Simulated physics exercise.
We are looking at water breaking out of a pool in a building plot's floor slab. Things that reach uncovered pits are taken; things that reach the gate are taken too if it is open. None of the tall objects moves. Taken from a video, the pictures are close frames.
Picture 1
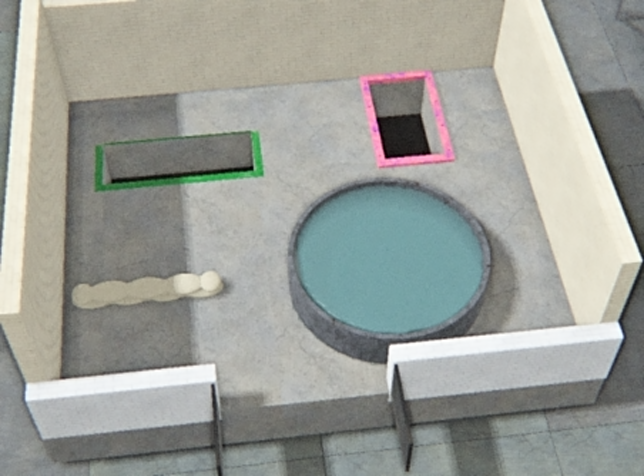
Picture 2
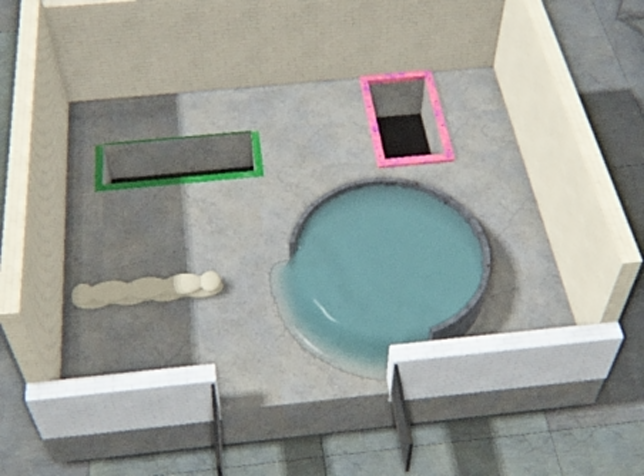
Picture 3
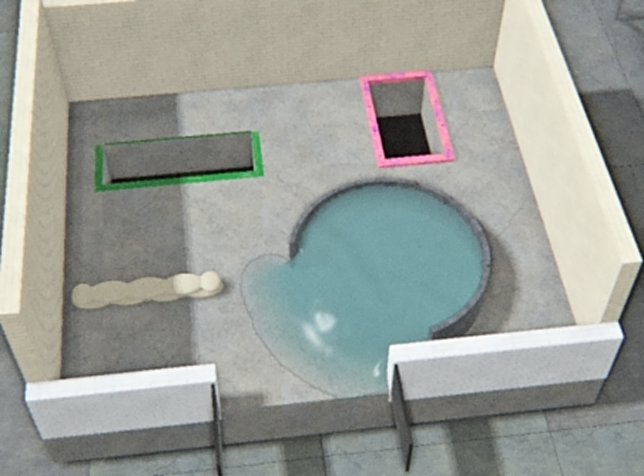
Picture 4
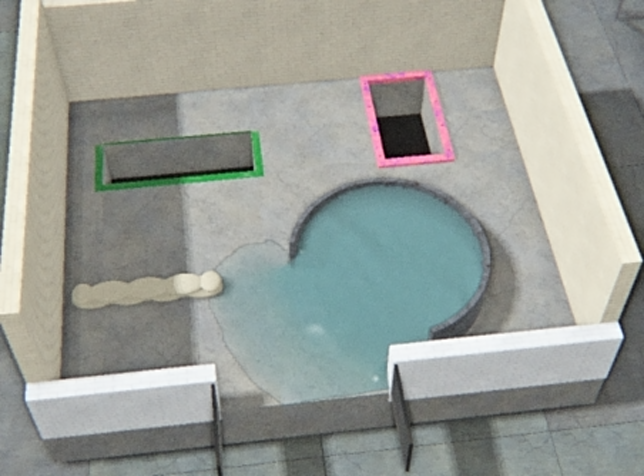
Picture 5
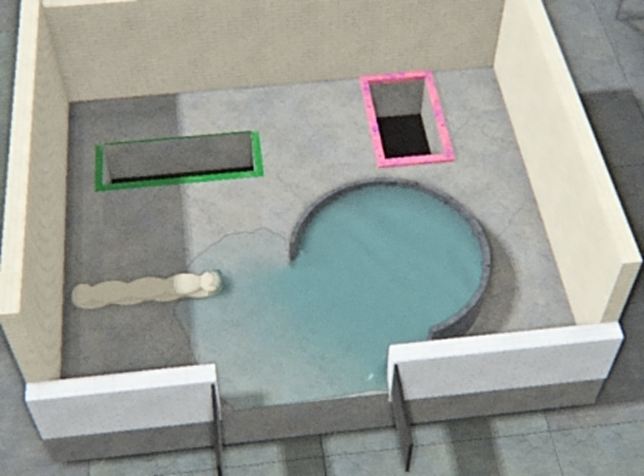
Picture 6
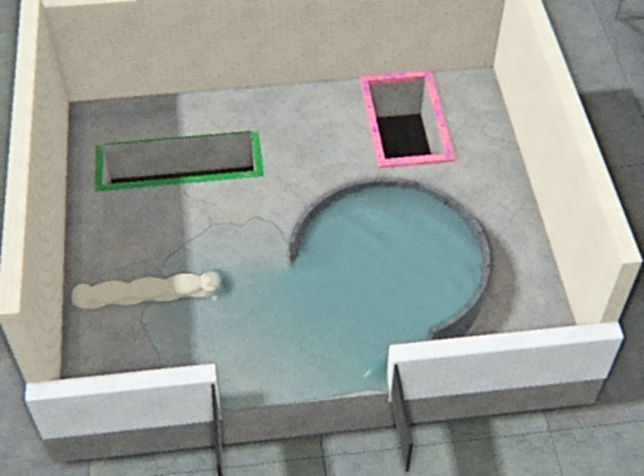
Blue-green water breaking out of a round grey pool, spreading left across the walled concrete floor and around a low pale mound.
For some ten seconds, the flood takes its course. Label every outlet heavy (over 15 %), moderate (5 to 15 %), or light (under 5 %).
Labels: Gate - heavy, pink pit - light, green pit - moderate.
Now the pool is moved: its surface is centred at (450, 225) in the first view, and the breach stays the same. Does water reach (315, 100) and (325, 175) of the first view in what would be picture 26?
One after the other, they come out spared and spared.
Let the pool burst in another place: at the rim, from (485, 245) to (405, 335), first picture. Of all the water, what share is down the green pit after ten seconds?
Near 2 per cent for green.
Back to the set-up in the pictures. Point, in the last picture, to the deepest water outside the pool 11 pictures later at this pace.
Near (75, 410).
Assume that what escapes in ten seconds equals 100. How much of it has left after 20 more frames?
Near 55 in a hundred.
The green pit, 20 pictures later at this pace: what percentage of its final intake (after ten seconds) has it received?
I'd put it at 10 percent.
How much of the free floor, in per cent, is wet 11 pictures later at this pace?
I'd say close to 40 per cent.
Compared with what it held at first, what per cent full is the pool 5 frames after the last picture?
Estimate: Around 58 per cent.
A moment on, water covers 30 % of the floor; the gate 12 %, the pink pit 0 %, the green pit 0 %.
Next, water covers 40 % of the floor; the gate 23 %, the pink pit 0 %, the green pit 0 %.
Then, water covers 45 % of the floor; the gate 35 %, the pink pit 0 %, the green pit 1 %.
Later, water covers 65 % of the floor; the gate 46 %, the pink pit 0 %, the green pit 5 %.
In the end, water covers 60 % of the floor; the gate 56 %, the pink pit 0 %, the green pit 7 %.
